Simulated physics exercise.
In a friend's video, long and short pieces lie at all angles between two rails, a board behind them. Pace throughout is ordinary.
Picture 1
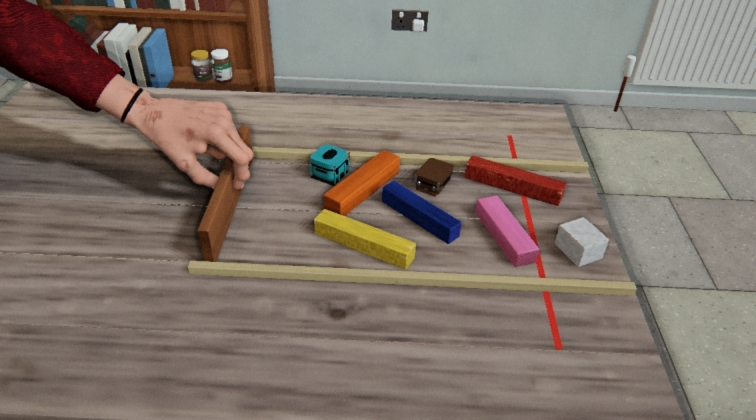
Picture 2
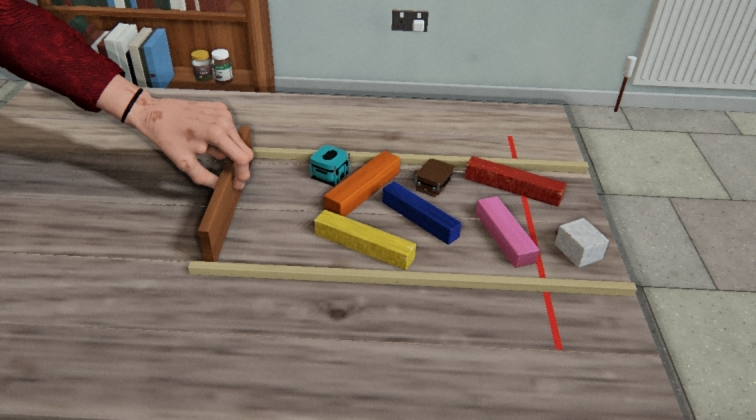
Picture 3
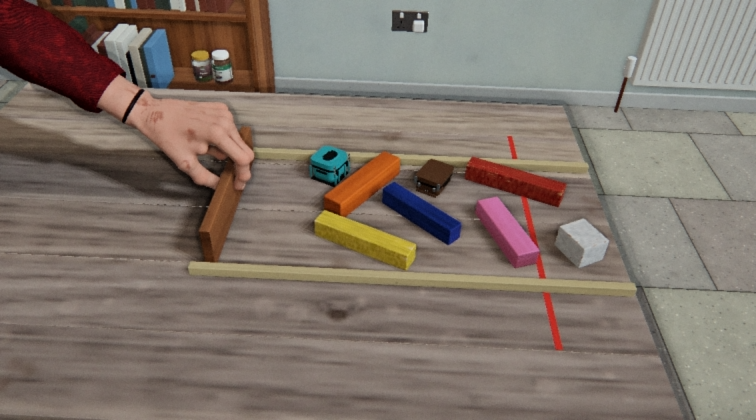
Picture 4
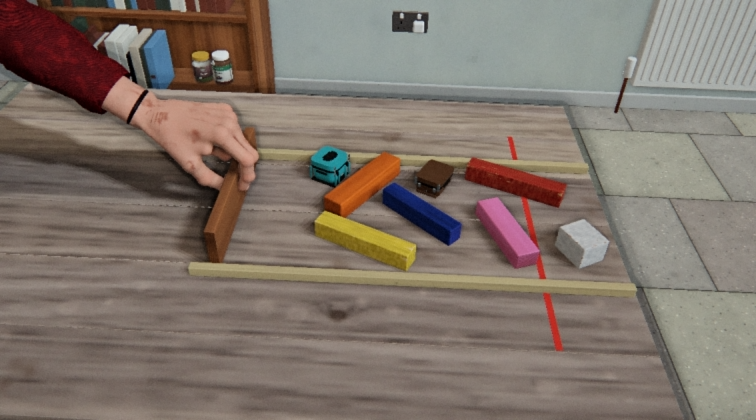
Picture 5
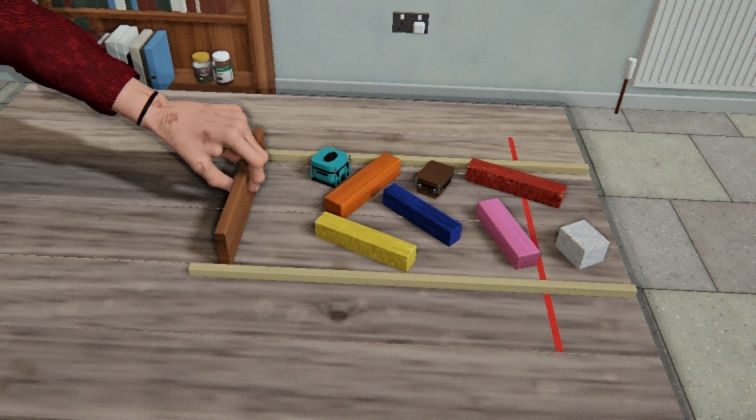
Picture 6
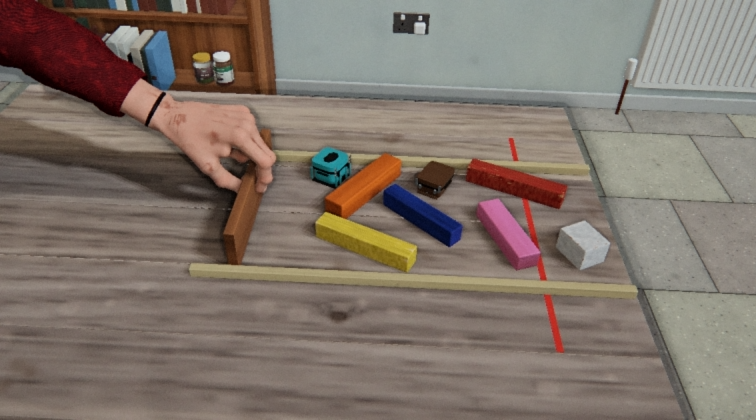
At the start, a hand holds a brown board upright at the left of a wooden table, behind scattered colourful sticks and small blocks between two pale rails. The hand then slides the board a short way right, toward the pieces, while they stay still around the red line.
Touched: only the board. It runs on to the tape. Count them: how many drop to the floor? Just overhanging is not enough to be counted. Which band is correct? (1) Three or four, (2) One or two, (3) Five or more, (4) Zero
1, three or four.
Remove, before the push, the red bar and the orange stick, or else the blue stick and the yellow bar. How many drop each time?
First try 1, second try 1.
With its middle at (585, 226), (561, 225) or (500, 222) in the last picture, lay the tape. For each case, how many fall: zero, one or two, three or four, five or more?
Tape by tape, the falls would be more than four, then five or more, then one to two.
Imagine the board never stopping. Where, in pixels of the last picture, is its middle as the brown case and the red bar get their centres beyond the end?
Middle: Roughly (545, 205); roughly (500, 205).
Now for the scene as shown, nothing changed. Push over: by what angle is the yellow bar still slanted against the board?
I'd estimate about 55 degrees.
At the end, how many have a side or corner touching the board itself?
Tally at the end: 3.
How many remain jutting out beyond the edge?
It would come to 3.
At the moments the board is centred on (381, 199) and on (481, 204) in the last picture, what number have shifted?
At that stage 5; at the next, 8.
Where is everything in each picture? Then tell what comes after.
White block (581, 242); red bar (514, 180); pink stick (506, 230); board (229, 189); tape (529, 221), in the first picture.
Red bar (514, 181); brown case (434, 179), in the second picture.
Pink stick (506, 231); orange stick (364, 184), in the third picture.
White block (581, 244); turquoise case (330, 166), in the fourth picture.
Red bar (515, 183); blue stick (421, 214), in the fifth picture.
White block (582, 245); red bar (515, 183); pink stick (507, 233); board (252, 193); tape (531, 223), in the sixth picture.
Early on, none off yet; white block at rest near (582, 245); red bar at rest near (515, 183); pink stick at rest near (507, 233).
A while later, none off yet; white block at rest near (582, 245); red bar moving near (524, 185); pink stick moving near (512, 232).
Further along, none off yet; white block travelled about its own width near (629, 242); red bar travelled about its own width near (593, 193); pink stick travelled about its own width near (585, 233).
Finally, the number that fall off is three or four; lost, pink stick, red bar and white block.
